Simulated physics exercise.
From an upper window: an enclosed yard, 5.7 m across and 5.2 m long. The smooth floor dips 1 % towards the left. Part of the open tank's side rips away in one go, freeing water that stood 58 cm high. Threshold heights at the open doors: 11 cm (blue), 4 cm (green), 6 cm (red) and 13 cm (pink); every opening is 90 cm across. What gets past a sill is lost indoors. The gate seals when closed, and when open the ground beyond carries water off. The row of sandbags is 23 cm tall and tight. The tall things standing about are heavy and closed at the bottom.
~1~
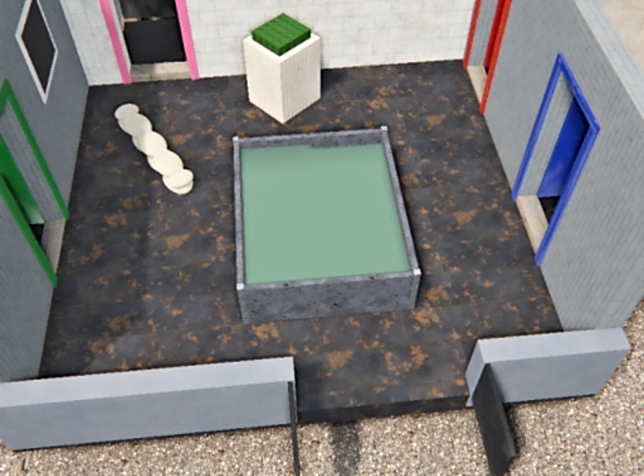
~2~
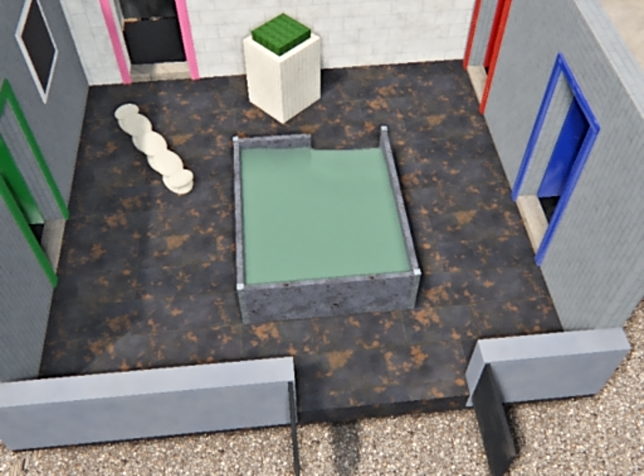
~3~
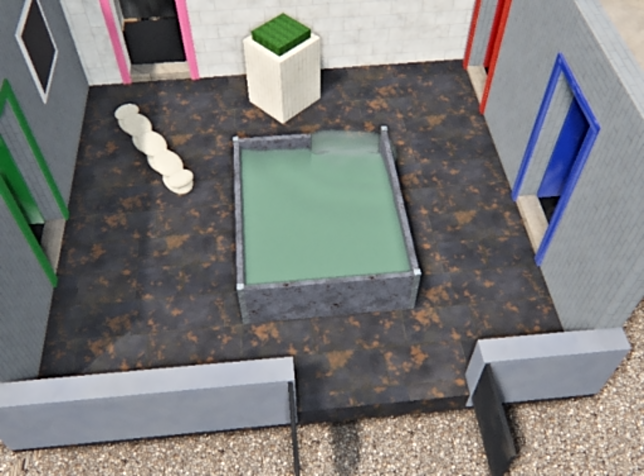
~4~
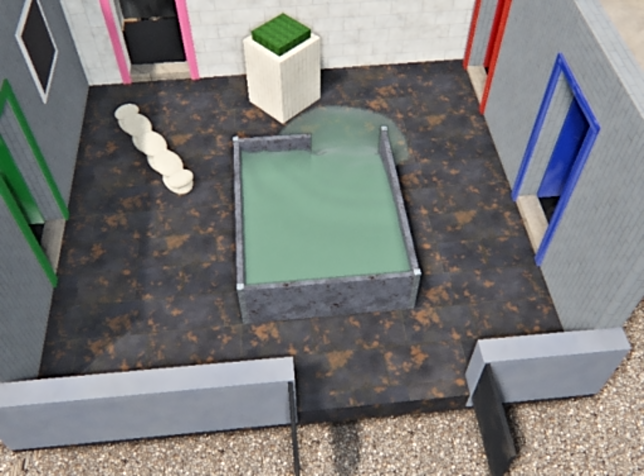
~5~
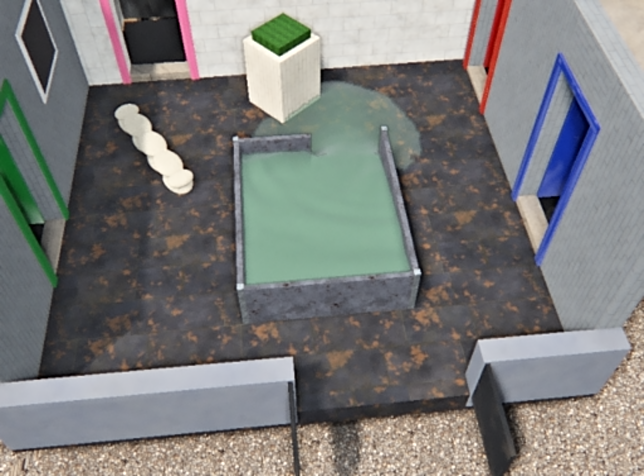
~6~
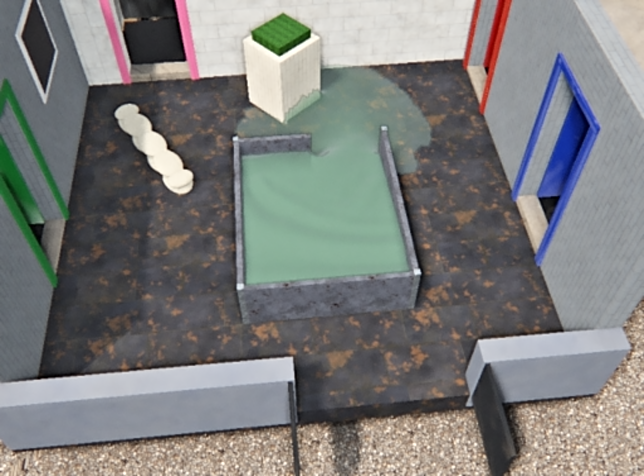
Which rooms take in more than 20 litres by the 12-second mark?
Within that time: At the blue door it keeps below the limit; at the green door it stays under the limit; at the red door it passes the limit; at the pink door it keeps below the limit.
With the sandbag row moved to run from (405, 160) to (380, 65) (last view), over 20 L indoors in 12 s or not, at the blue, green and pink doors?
Then: Blue under, green above, pink below.
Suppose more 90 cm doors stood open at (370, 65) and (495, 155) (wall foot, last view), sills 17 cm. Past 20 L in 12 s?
In that order: Over, under.
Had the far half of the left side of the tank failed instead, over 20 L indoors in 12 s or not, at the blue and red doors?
Then: Blue under, red below.
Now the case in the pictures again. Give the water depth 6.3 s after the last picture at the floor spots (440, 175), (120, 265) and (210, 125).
Roughly 4, 2 and 4 cm, in turn.
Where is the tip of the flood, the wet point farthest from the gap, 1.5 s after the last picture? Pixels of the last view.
At about (139, 82).
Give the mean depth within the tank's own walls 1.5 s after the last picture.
Roughly 35 cm on average.
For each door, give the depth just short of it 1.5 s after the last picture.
Depths in cm: Blue 0, green 0, red 22, pink 4.
Then, 0.7 s after the last picture water covers 20 % of the floor and is deepest (34 cm) near (352, 67); blue door not reached, green door not reached, red door not reached, pink door not reached.
Then, 1.5 s after the last picture water covers 30 % of the floor and is deepest (38 cm) near (445, 60); blue door not reached, green door not reached, red door 22 cm at the sill, 28 L in, pink door 4 cm at the sill, 0 L in.
Then, 2.8 s after the last picture water covers 45 % of the floor and is deepest (26 cm) near (445, 60); blue door 2 cm at the sill, 0 L in, green door not reached, red door 21 cm at the sill, 152 L in, pink door 2 cm at the sill, 0 L in.
Then, 6.3 s after the last picture water covers 85 % of the floor and is deepest (14 cm) near (311, 110); blue door 3 cm at the sill, 0 L in, green door 2 cm at the sill, 0 L in, red door 13 cm at the sill, 335 L in, pink door 6 cm at the sill, 0 L in.
Then, 11.3 s after the last picture water covers 95 % of the floor and is deepest (8 cm) near (299, 119); blue door 4 cm at the sill, 0 L in, green door 4 cm at the sill, 0 L in, red door 7 cm at the sill, 386 L in, pink door 6 cm at the sill, 0 L in.
